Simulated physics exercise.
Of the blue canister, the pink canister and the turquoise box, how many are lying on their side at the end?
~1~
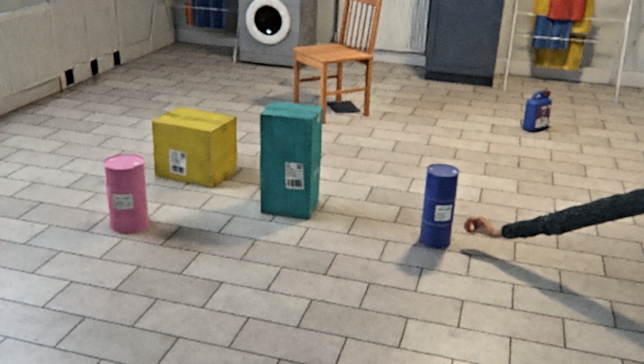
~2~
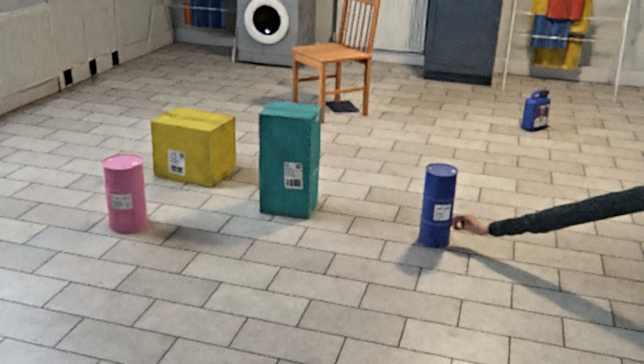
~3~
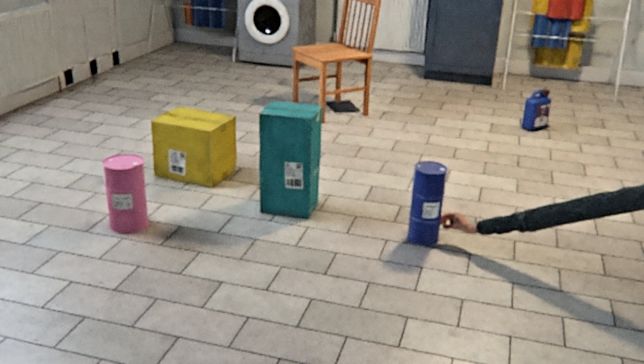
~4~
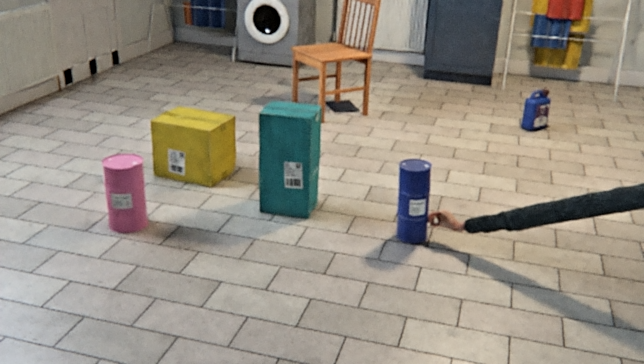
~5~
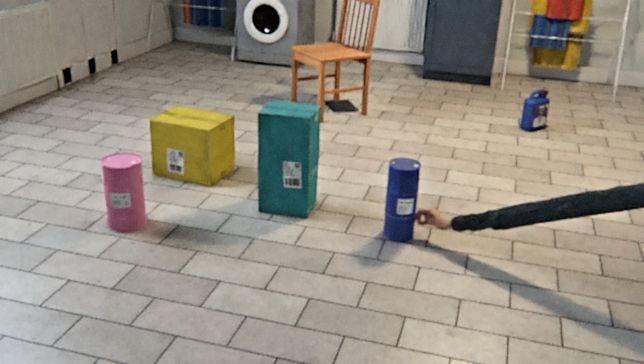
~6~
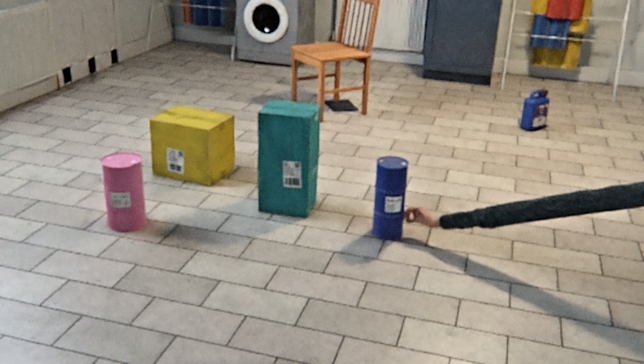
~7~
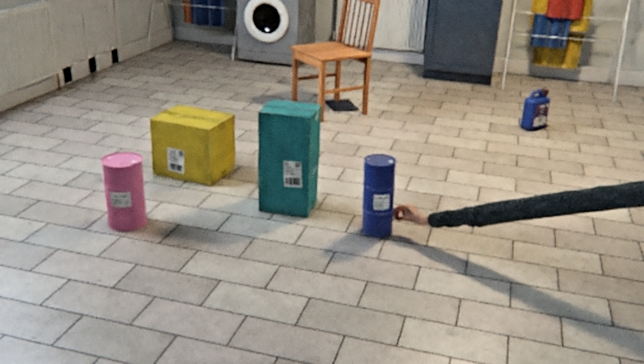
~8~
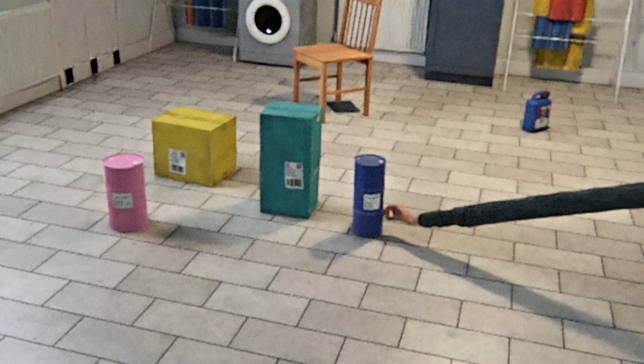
None of them are lying on their side at the end; the blue canister, the pink canister and the turquoise box all remain upright.
